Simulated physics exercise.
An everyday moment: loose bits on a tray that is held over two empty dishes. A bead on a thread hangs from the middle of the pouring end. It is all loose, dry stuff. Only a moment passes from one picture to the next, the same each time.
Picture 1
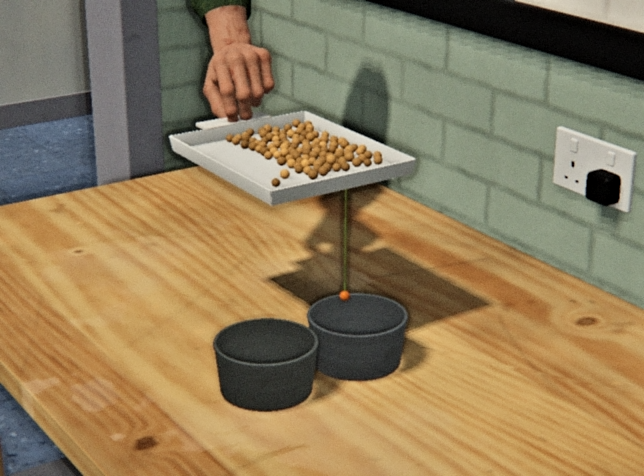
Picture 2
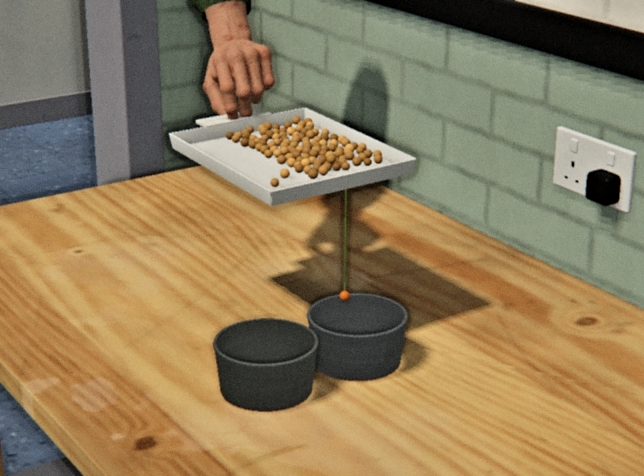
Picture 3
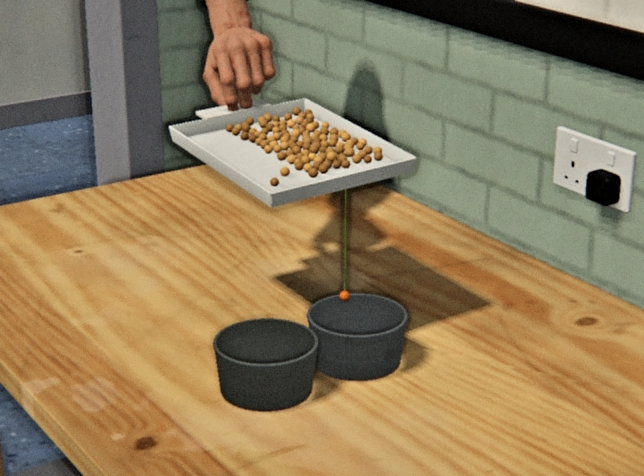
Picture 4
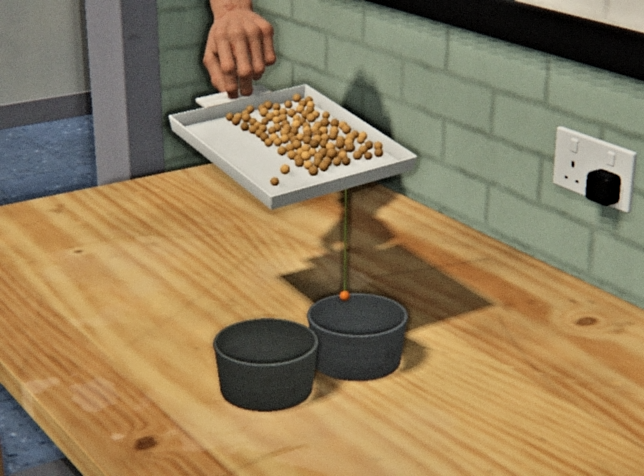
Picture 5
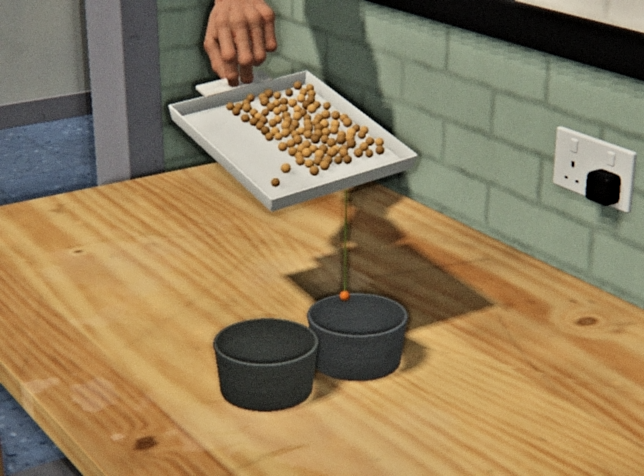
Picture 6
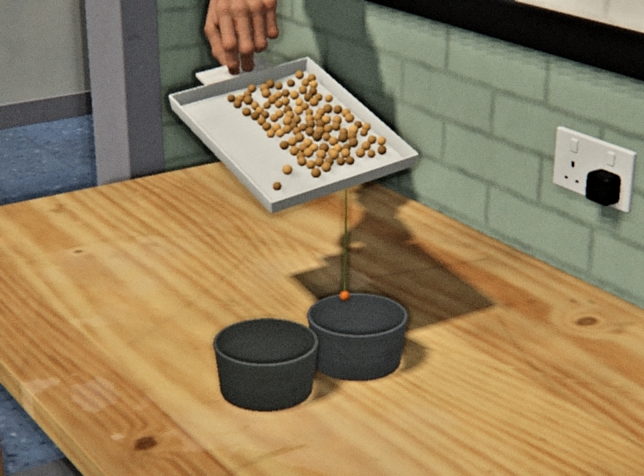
A hand steadily raised the back of a white tray of round wooden beads, tilting it toward the viewer above two empty dark dishes, while an orange bead hung on a thread from its front edge.
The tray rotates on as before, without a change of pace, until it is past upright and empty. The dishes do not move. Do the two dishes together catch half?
The two hold over half of the load.
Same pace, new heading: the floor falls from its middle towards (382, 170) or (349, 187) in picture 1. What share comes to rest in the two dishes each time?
About 0 and 30 per cent.
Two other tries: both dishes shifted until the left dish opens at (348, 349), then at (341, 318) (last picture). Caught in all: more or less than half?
First below a half, then the smaller part.
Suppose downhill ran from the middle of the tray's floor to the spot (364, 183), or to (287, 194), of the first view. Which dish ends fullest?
The first try: The right-hand dish. The second: The left one.
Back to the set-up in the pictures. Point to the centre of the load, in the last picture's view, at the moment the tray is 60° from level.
Near (312, 176).
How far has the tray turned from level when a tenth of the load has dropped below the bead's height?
At about 85°.
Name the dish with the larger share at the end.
The winner is the dish on the left.
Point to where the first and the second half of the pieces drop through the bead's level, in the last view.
First near (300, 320), later near (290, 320).
Soon, tray tipped steeply; nearly all on the tray; a stray few in the left dish; a stray few outside both; a stray few in the air.
A while on, tray tipped right over; about half on the tray; about a quarter in the left dish; a stray few in the right dish; a small part outside both; about a third in the air.
Towards the end, tray tipped past a quarter turn; about two thirds in the left dish; a small part in the right dish; about a quarter outside both.
Finally, tray tipped past a quarter turn; about two thirds in the left dish; a small part in the right dish; about a quarter outside both.
